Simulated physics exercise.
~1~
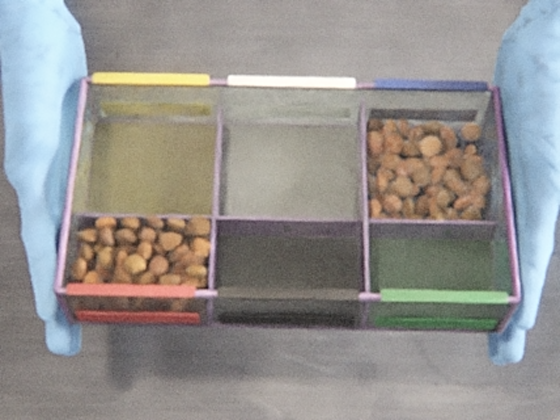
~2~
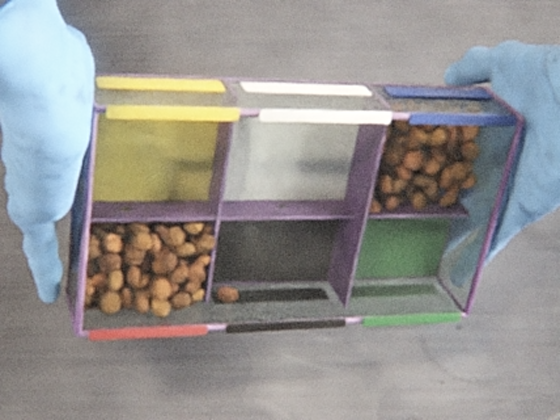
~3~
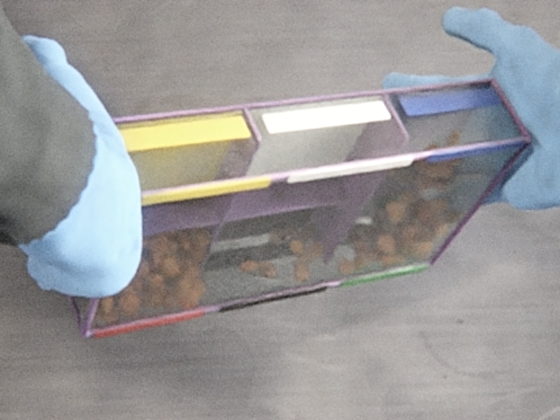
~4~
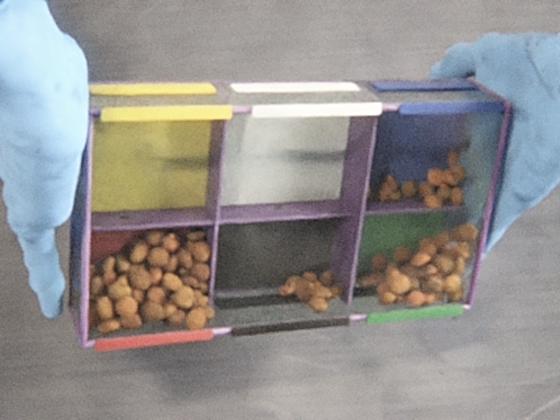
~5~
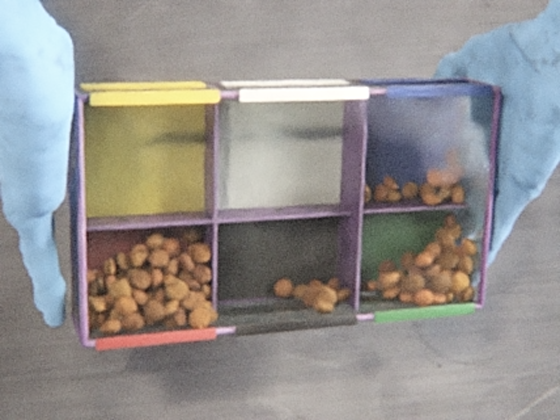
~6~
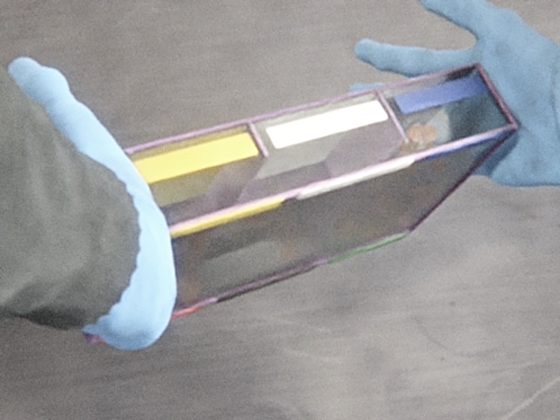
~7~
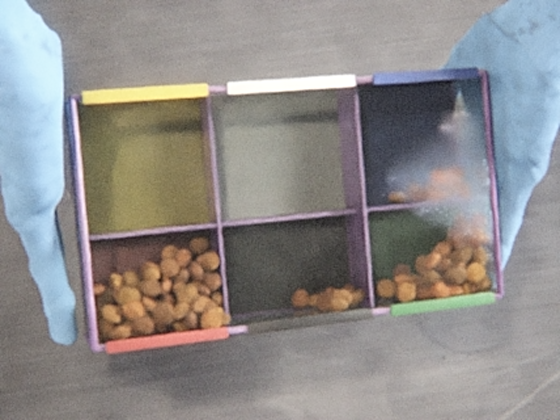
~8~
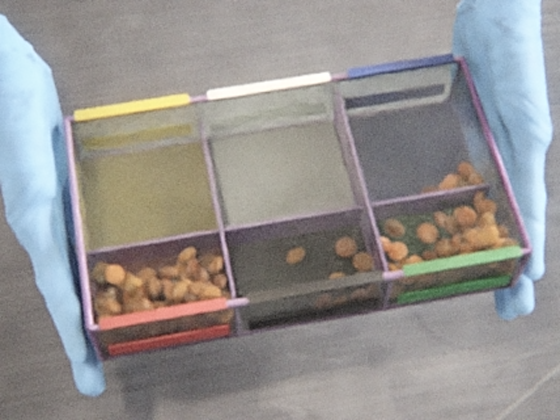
We see gloved hands tilt a clear-lidded box of six colour-marked compartments steeply, partly back, steeply again, then level, as kibble spills from the blue compartment. Most ends in the red and green compartments, with a little in black and blue, and yellow and white empty.
